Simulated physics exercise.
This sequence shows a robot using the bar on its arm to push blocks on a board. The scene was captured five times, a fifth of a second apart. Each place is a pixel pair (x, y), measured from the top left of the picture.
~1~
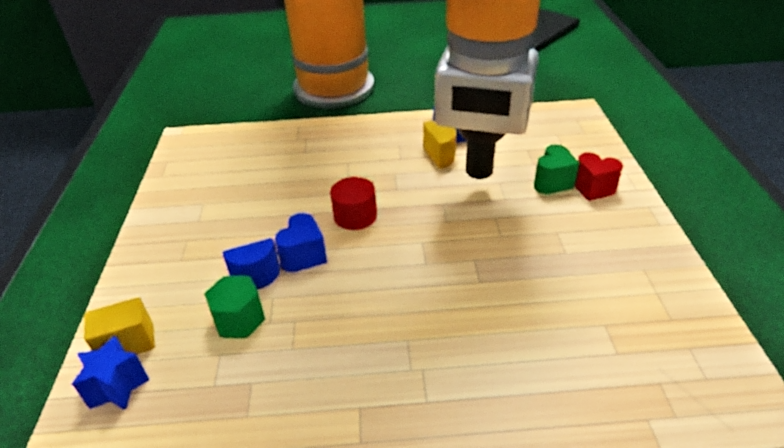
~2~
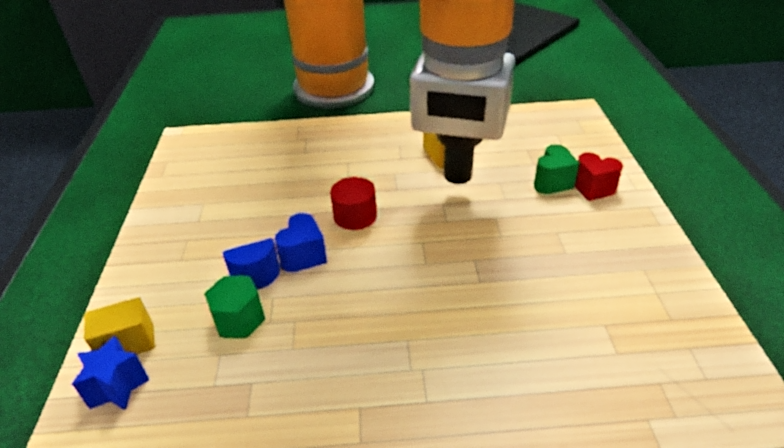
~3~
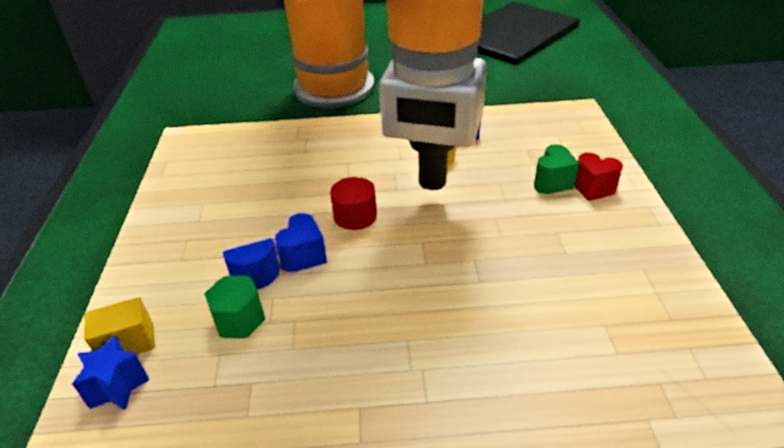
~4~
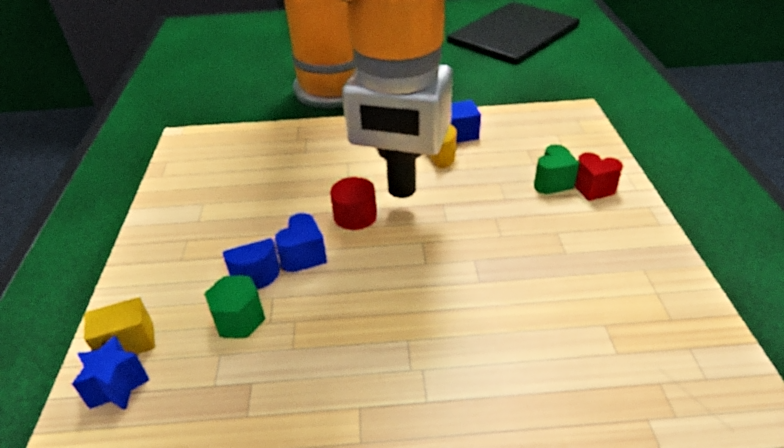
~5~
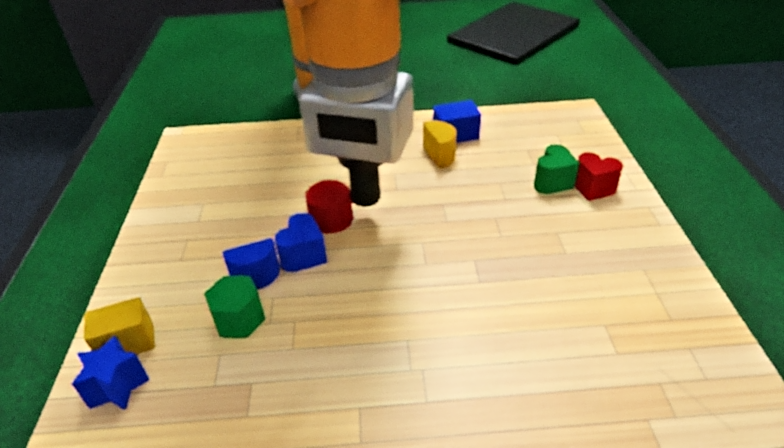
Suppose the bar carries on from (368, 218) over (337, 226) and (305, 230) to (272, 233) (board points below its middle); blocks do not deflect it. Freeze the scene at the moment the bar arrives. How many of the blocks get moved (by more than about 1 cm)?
My best guess is that a single block moves over 1 cm.
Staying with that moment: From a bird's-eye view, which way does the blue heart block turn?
It spins against the clock.
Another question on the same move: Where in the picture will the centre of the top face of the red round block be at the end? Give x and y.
The spot you're after is about (246, 190) in the image.
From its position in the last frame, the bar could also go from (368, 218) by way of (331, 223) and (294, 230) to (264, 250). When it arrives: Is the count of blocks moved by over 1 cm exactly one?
In short: Yes.
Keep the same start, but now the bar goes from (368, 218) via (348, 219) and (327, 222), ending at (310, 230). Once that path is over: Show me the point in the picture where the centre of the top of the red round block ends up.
The red round block ends near (270, 198).
The first path, step by step. One third of the way, bar at (334, 207); red round block at (297, 196).
Two thirds of the way, bar at (301, 211); blue heart block at (296, 231), turned 15° anticlockwise; red round block at (268, 194).
At the end, bar at (268, 214); blue D-shaped block in place; blue heart block at (295, 232), turned 20° anticlockwise; red round block at (246, 190).
